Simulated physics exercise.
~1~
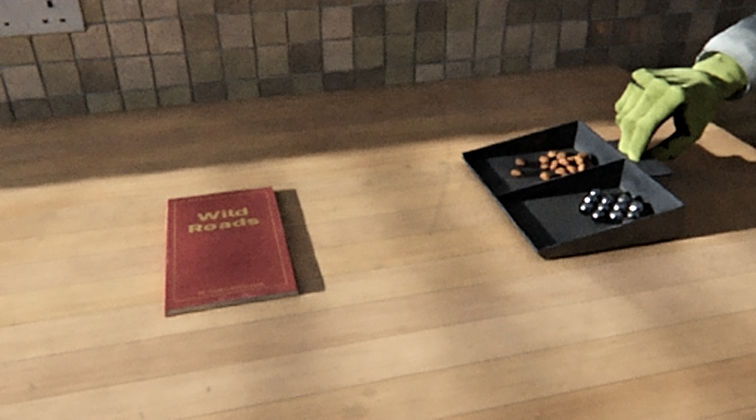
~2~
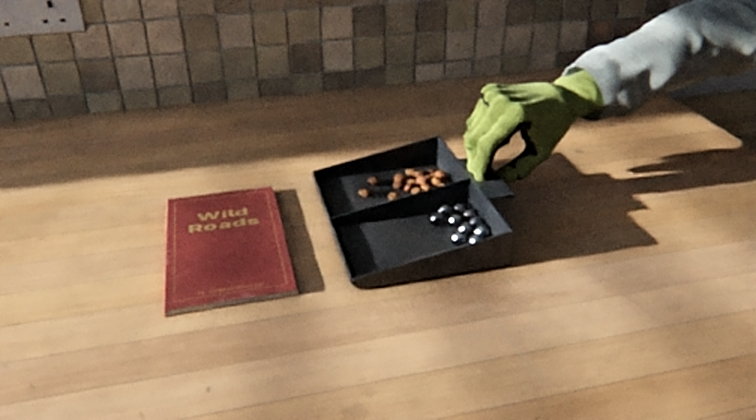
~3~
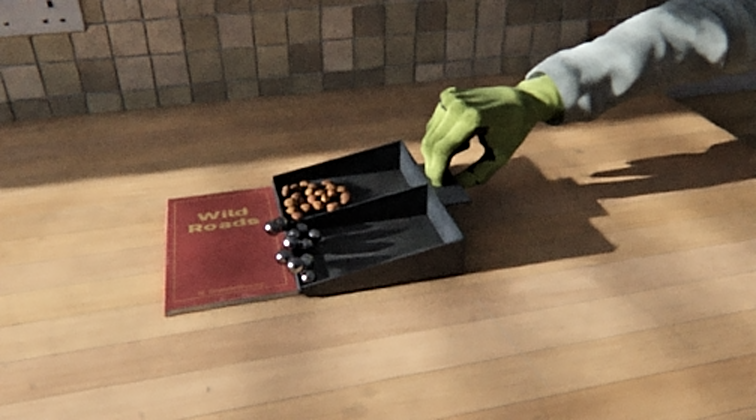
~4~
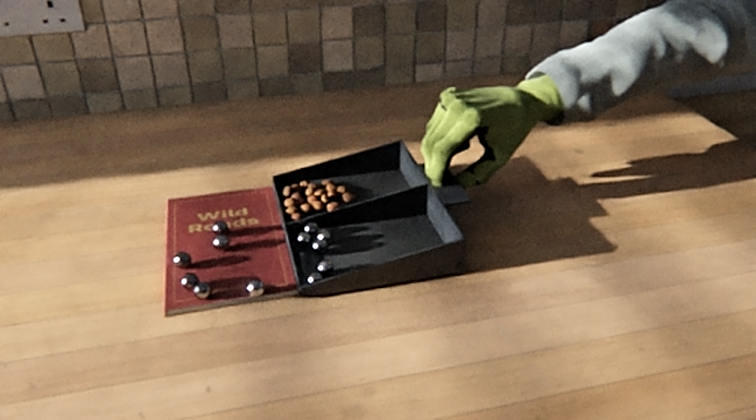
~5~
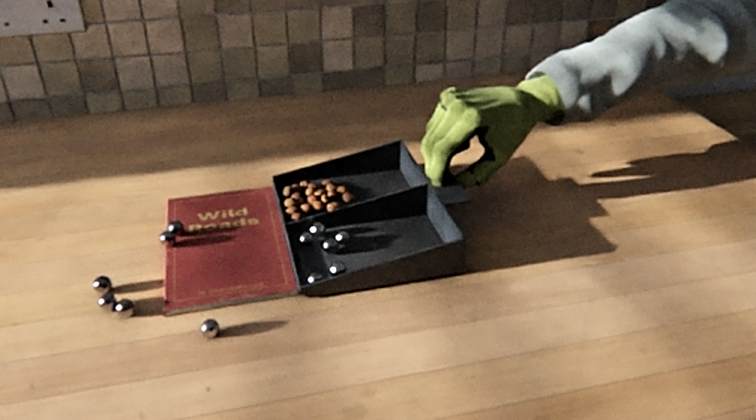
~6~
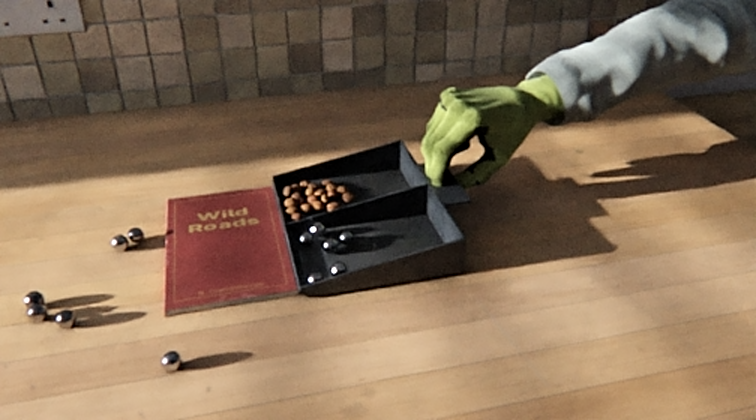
The clip shows a green-gloved hand sliding a divided black tray left across a wooden surface until it stops against a red book. Shiny dark balls shift forward, and roughly half roll over the book onto the surface, while the brown nut-like pieces stay inside.
